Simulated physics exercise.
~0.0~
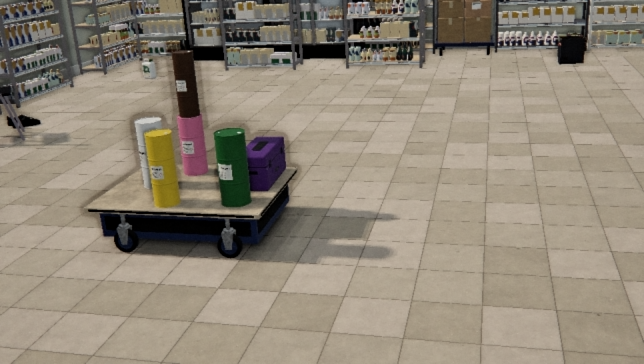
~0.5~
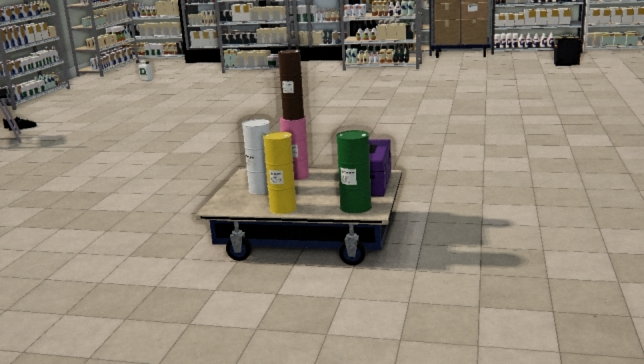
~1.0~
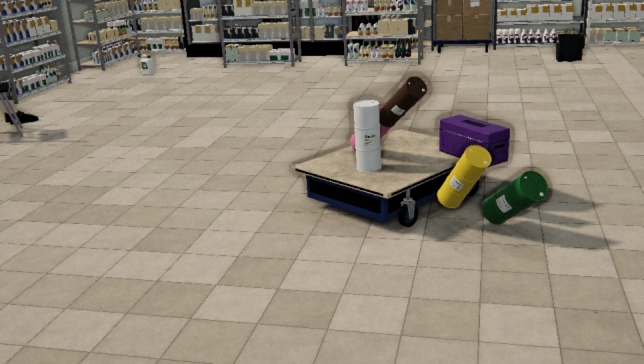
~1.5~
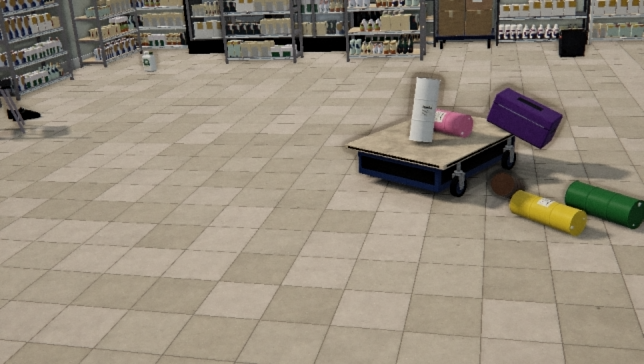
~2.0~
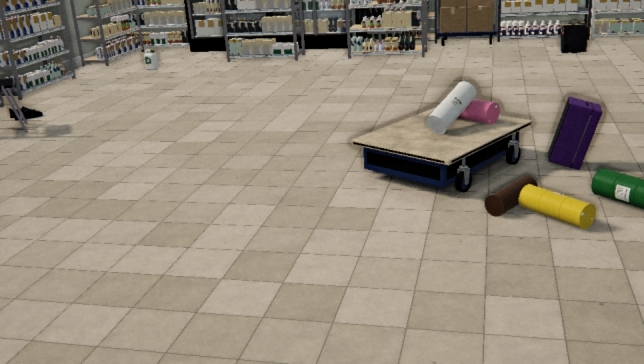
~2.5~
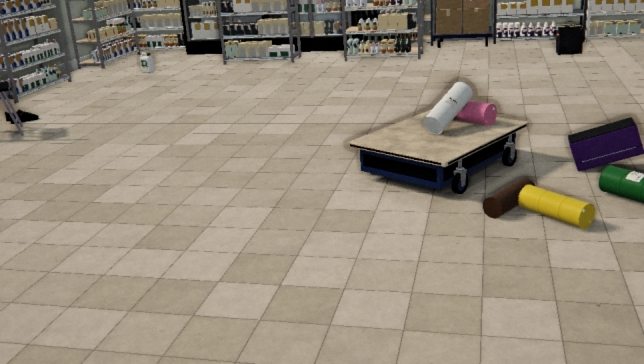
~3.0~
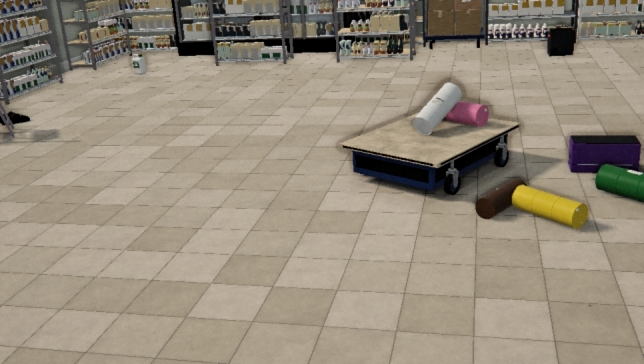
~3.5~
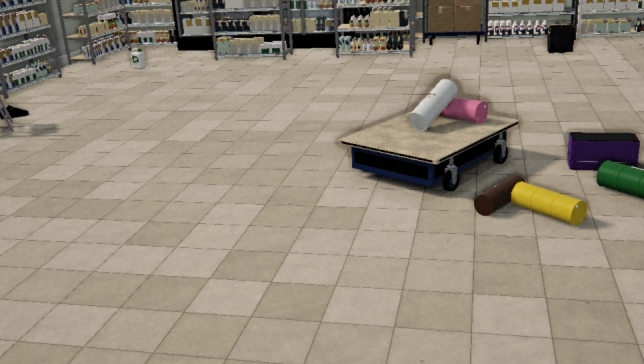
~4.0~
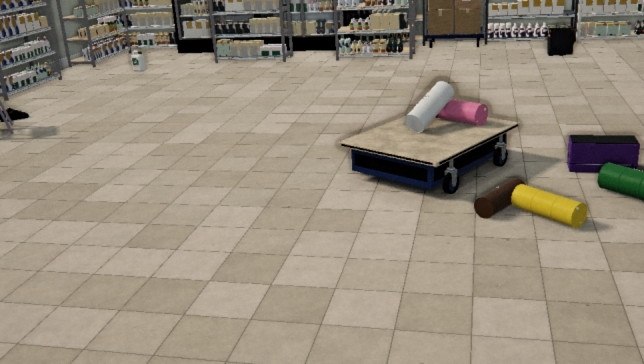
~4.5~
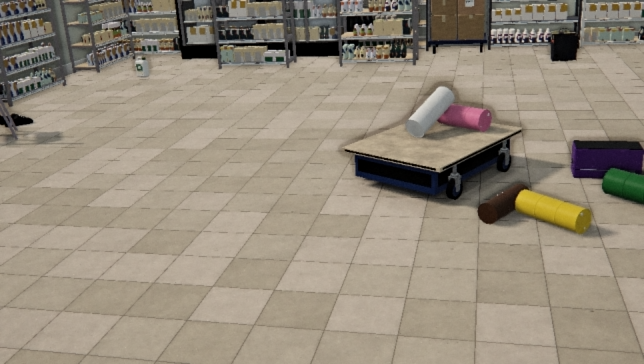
A flat blue-sided cart loaded with canisters and a purple toolbox rolls to the right across a tiled floor, seen from slightly above, with stocked shelves along the back. The brown canister stands tall behind the others, near the pink one, with white and yellow to the left and green to the right. As the cart swings away toward the shelves, the yellow, green and brown canisters tip and fall off its right side. The purple toolbox tumbles after them and settles upside down. The cart stops, with the white canister toppled against the fallen pink one on its deck.
